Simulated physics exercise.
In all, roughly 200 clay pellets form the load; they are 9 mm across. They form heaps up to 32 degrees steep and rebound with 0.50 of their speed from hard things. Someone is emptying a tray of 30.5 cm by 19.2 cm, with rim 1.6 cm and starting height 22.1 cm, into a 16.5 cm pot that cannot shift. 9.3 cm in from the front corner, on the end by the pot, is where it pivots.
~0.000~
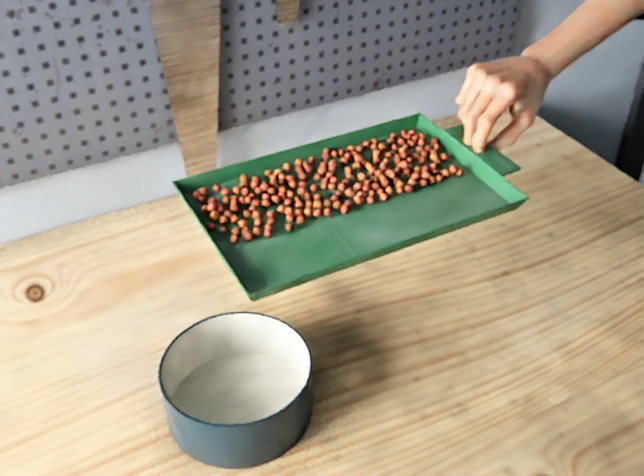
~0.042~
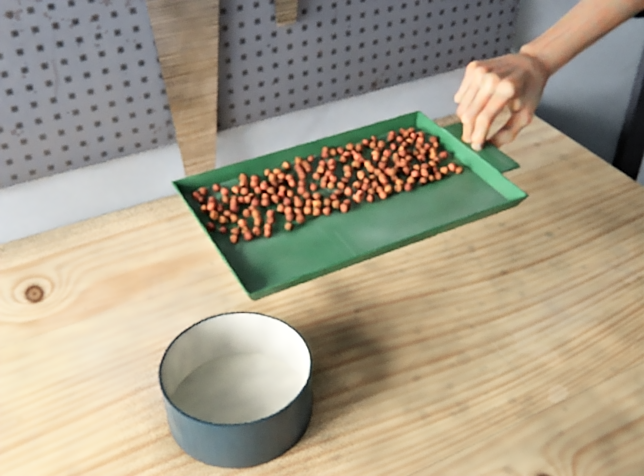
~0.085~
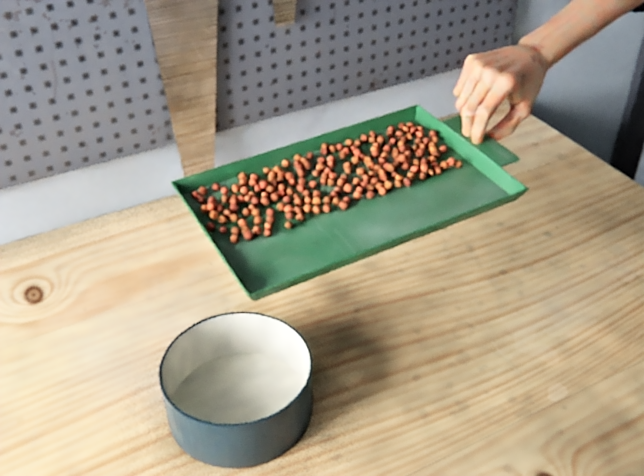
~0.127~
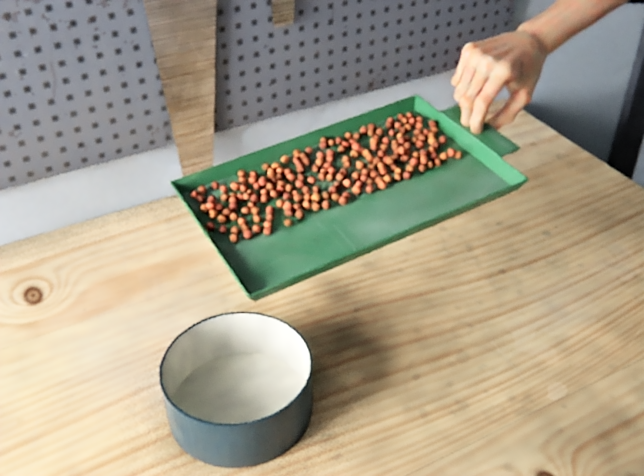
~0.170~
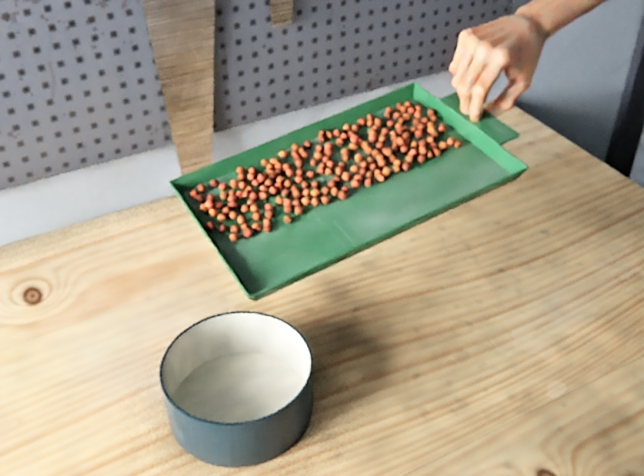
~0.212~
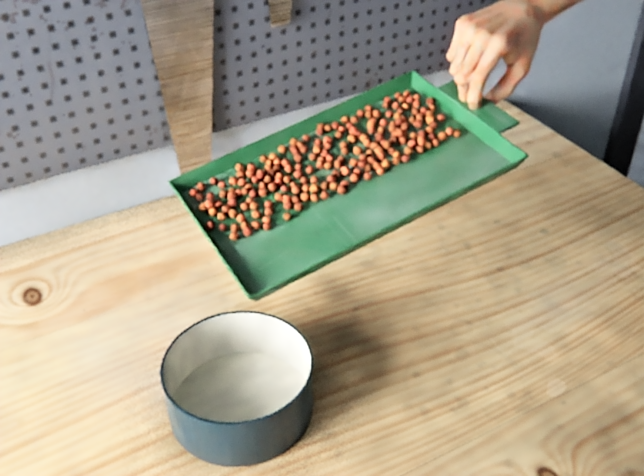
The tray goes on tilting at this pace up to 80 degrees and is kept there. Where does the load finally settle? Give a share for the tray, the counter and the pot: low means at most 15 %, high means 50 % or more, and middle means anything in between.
Shares: Tray low, counter middle, pot high.
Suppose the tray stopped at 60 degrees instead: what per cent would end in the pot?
You'd end up with some 25 % in the pot.
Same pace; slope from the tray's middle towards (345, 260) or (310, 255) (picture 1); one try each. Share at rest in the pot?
That would be close to 55 per cent, then close to 60 per cent.
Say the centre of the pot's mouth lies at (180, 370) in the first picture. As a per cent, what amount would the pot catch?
Roughly 75 per cent.
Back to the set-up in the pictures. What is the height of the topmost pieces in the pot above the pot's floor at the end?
Height: Approx. 2.0 cm.
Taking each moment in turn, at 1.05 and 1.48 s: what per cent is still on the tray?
Sequence: 65; 15.
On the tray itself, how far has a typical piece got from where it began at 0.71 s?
11 cm.
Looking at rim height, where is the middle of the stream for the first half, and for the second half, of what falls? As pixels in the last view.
(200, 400) or so first, later (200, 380).
After 0.71 s, tilt 43 degrees; the tray holds 100 %, the pot 0 %.
After 1.05 s, tilt 65 degrees; the tray holds 65 %, the pot 10 %.
After 1.48 s, tilt 80 degrees; the tray holds 15 %, the pot 40 %.
At rest (2.5 s), tray 0 %, counter 30 %, pot 75 %.
